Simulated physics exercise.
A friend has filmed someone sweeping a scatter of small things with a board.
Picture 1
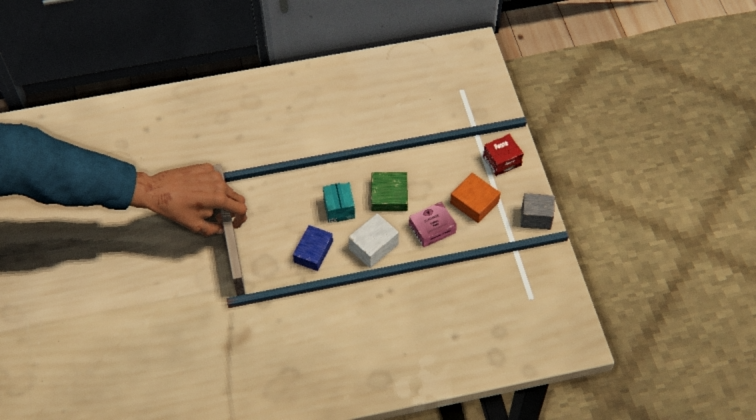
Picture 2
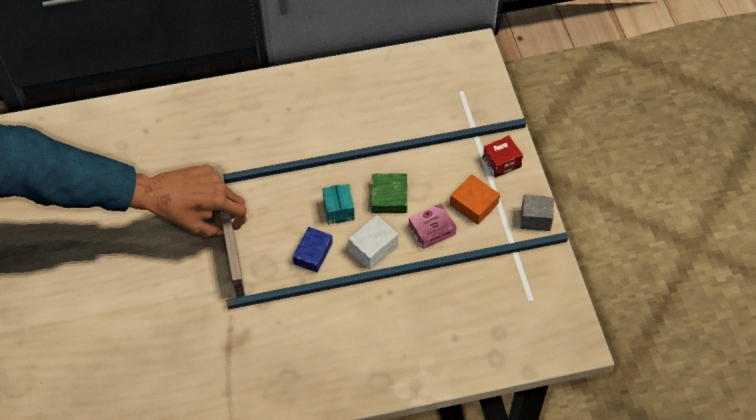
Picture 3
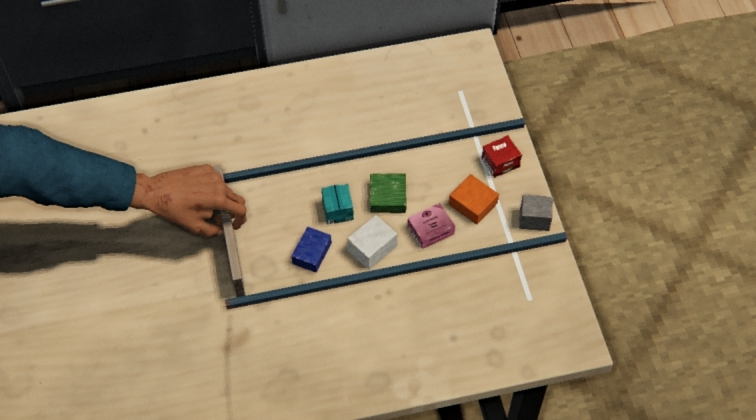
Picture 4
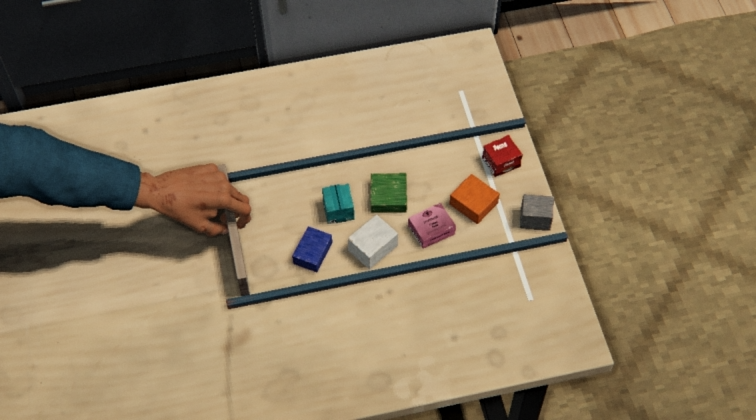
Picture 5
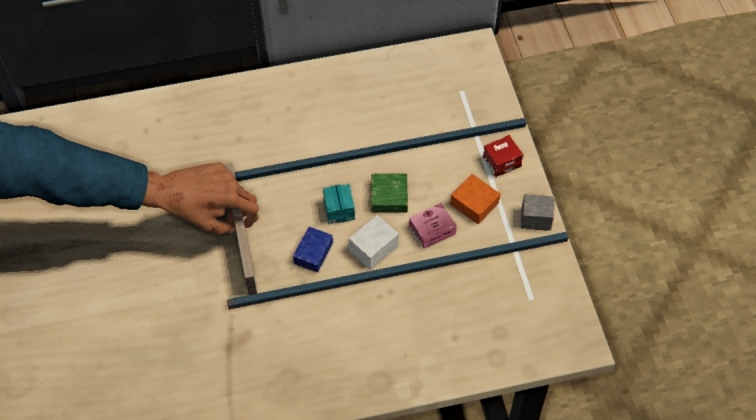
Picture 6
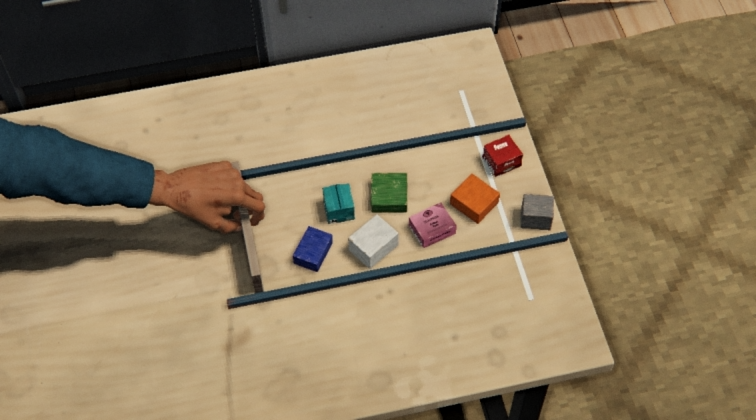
A hand slides a board slightly right between two rails toward scattered small coloured blocks.
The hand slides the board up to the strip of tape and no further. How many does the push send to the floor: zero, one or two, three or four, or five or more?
Outcome: The number that fall off is three or four.
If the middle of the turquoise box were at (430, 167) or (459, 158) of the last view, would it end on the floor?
The turquoise box is kept; remains up.
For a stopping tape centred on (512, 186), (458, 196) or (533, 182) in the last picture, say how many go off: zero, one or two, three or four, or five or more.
For each place: At least five; none; five or more.
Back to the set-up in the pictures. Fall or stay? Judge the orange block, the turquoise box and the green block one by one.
The orange block comes down; the turquoise box is kept; the green block does not fall.
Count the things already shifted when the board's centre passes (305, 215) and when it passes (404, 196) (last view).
By then 1, and 7.
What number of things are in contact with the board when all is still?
That makes 2.
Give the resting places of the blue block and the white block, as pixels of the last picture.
First (513, 202), then (553, 216).
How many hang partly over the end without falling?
2 of them.
A little later, none off yet; grey block at rest near (537, 212); red box at rest near (502, 156); orange block at rest near (475, 198).
Next, none off yet; grey block at rest near (537, 212); red box moving near (505, 151); orange block shifted about its own width near (496, 183).
Later still, none off yet; grey block shifted about its own width near (561, 211); red box shifted about its own width near (525, 133); orange block shifted well along near (531, 158).
When it is over, the number that fall off is three or four; down, pink box, orange block, red box and grey block.
